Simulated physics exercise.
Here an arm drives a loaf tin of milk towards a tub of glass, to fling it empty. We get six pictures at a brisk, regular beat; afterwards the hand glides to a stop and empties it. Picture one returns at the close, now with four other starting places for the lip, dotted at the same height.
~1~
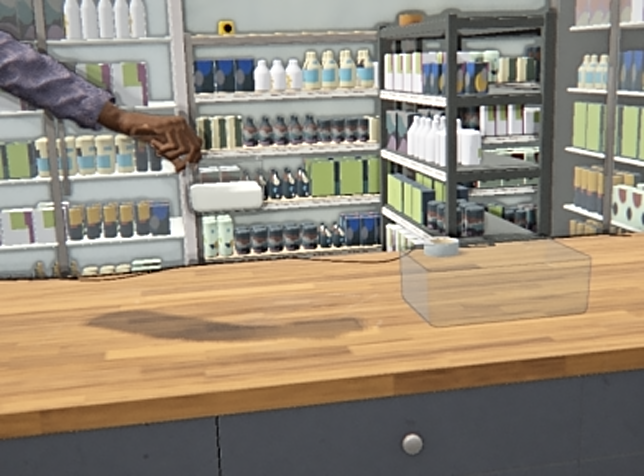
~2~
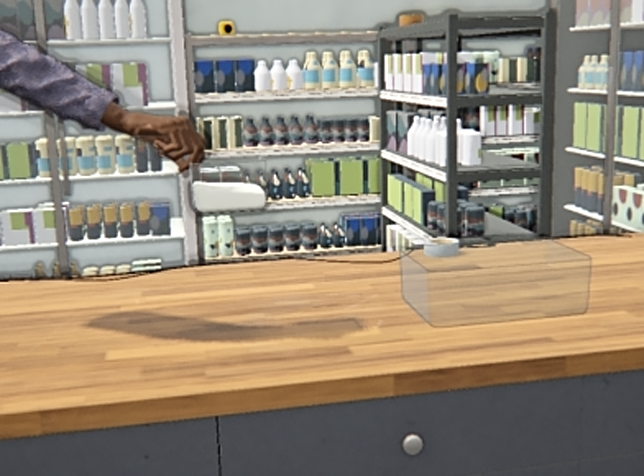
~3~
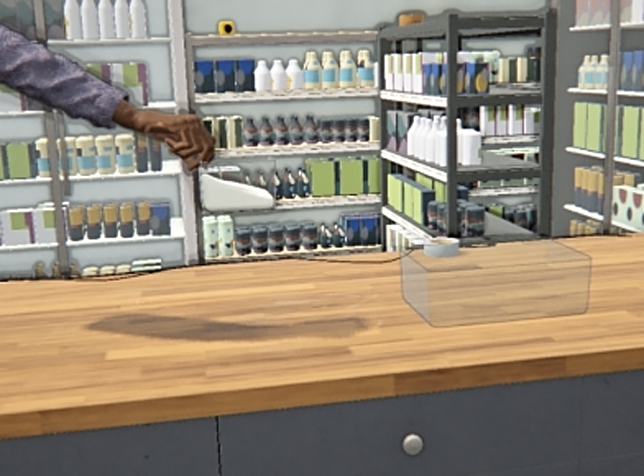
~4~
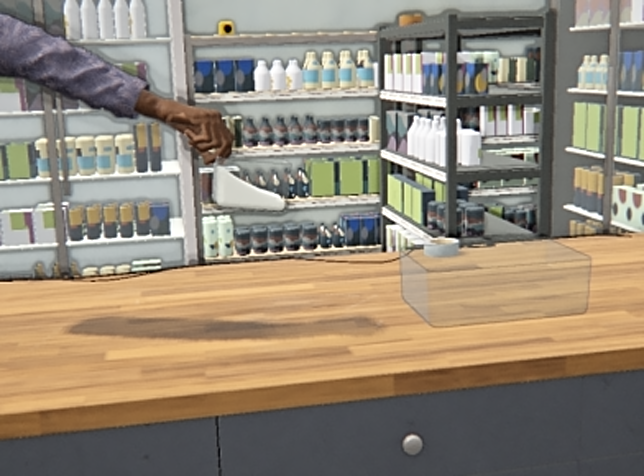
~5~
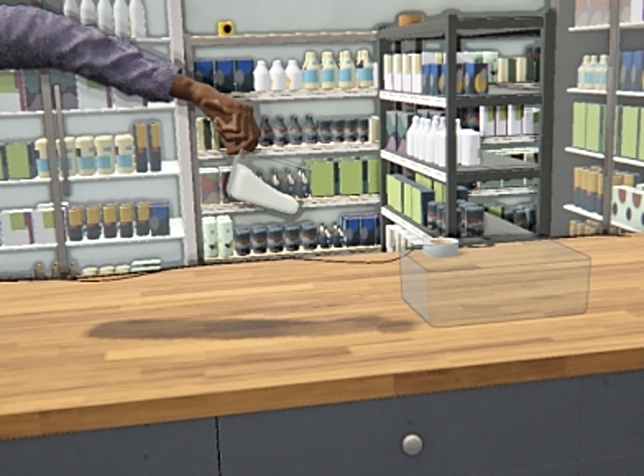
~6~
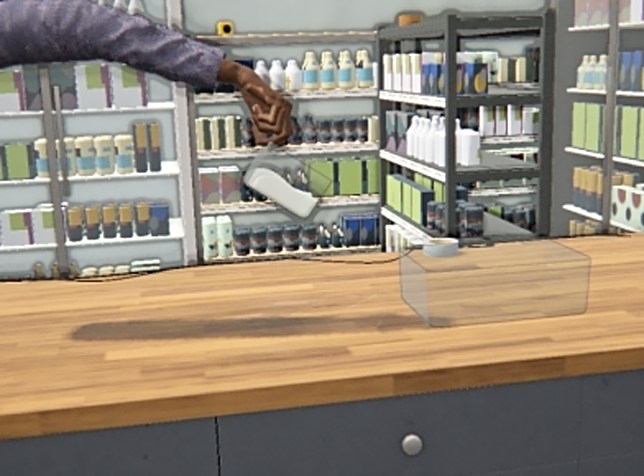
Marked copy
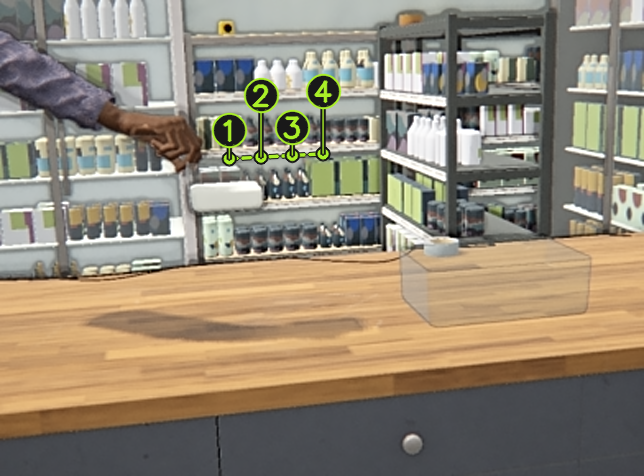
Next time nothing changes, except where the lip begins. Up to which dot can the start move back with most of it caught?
The answer is place 1.
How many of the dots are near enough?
All four.
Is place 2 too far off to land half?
No.
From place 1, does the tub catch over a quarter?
Yes.
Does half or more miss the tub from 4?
No, that is safe.
On the marked copy, 1 at (229, 158); 2 at (261, 157); 3 at (292, 155); 4 at (323, 153).
For place 1, about 76 % lands in the tub, 16 % falls short and 8 % goes beside or beyond.
For place 2, about 85 % lands in the tub, 5 % falls short and 10 % goes beside or beyond.
For place 3, about 82 % lands in the tub, 2 % falls short and 16 % goes beside or beyond.
For place 4, about 84 % lands in the tub, 4 % falls short and 11 % goes beside or beyond.
